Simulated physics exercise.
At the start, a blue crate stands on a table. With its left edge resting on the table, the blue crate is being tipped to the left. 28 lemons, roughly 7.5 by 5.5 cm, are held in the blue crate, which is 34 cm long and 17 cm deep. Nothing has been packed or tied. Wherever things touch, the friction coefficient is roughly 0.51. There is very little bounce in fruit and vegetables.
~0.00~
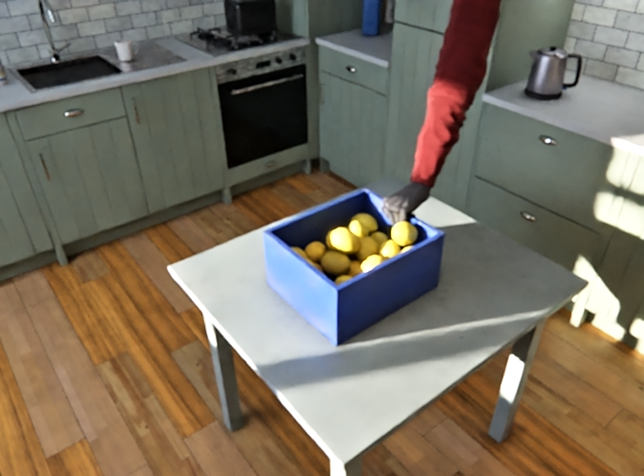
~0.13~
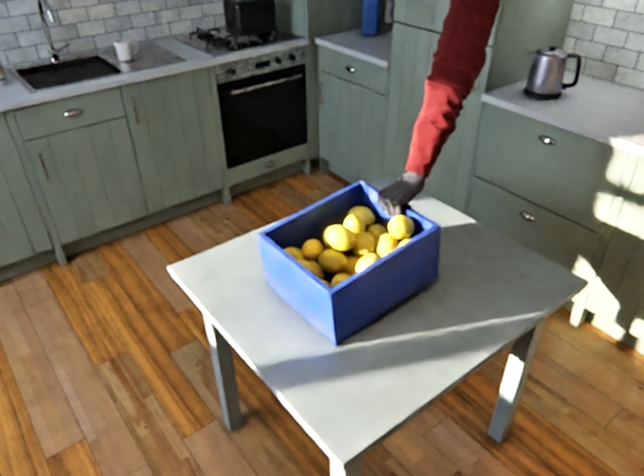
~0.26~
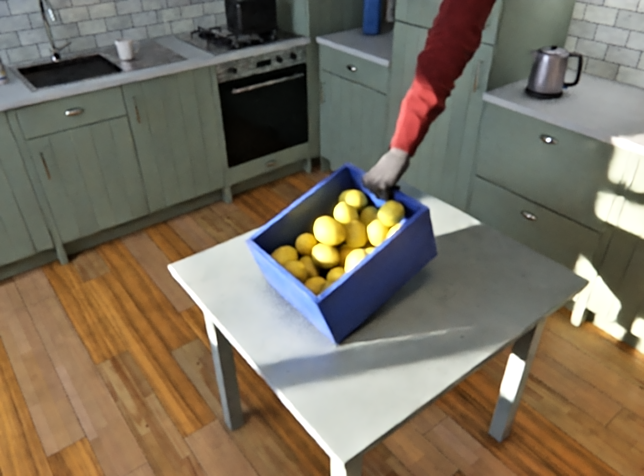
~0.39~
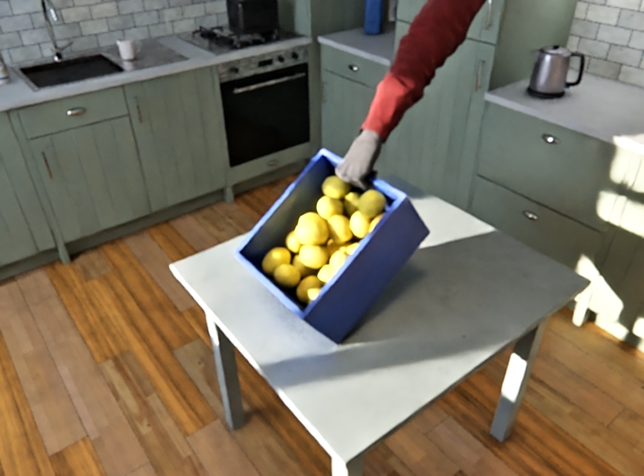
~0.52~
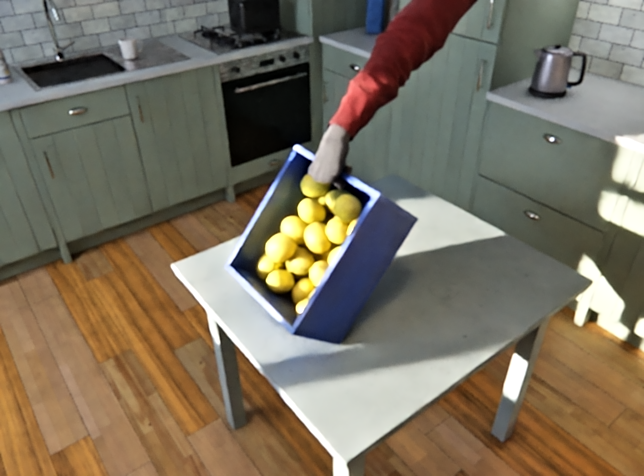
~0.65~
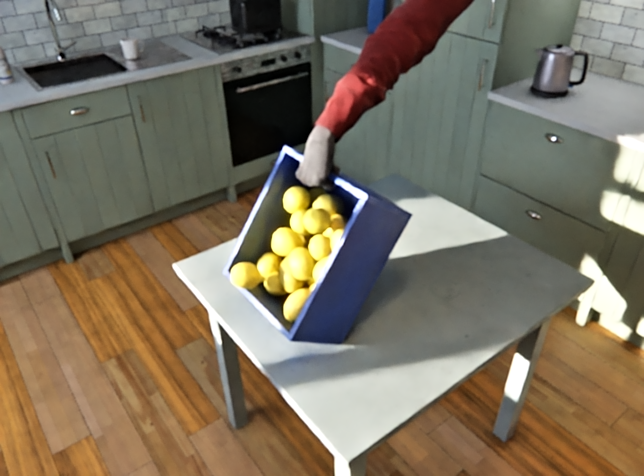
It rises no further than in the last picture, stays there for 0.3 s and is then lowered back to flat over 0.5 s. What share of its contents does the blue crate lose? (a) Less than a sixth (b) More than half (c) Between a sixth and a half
a.
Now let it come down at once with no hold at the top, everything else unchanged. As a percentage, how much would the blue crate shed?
Blue crate 0%.
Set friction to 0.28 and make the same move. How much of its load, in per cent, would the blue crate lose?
In that case the blue crate sheds 0 per cent of its load.
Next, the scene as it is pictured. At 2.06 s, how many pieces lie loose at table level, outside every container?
About 0.
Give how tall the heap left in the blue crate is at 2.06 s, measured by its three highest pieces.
Roughly 15 cm high.
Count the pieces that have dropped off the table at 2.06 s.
I'd estimate some 1 at that moment.
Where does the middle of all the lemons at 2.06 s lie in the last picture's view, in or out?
Somewhere around pixel (344, 276).
After 0.87 s, tilt 54°; blue crate 27 in, 1 out.
After 1.16 s, tilt 33°; blue crate 27 in, 1 out.
After 1.55 s, tilt 0°; blue crate 27 in, 1 out.
When it is over (at 2.06 s), blue crate 27 in, 1 out. Asked share, 1 of 28, 4 per cent.
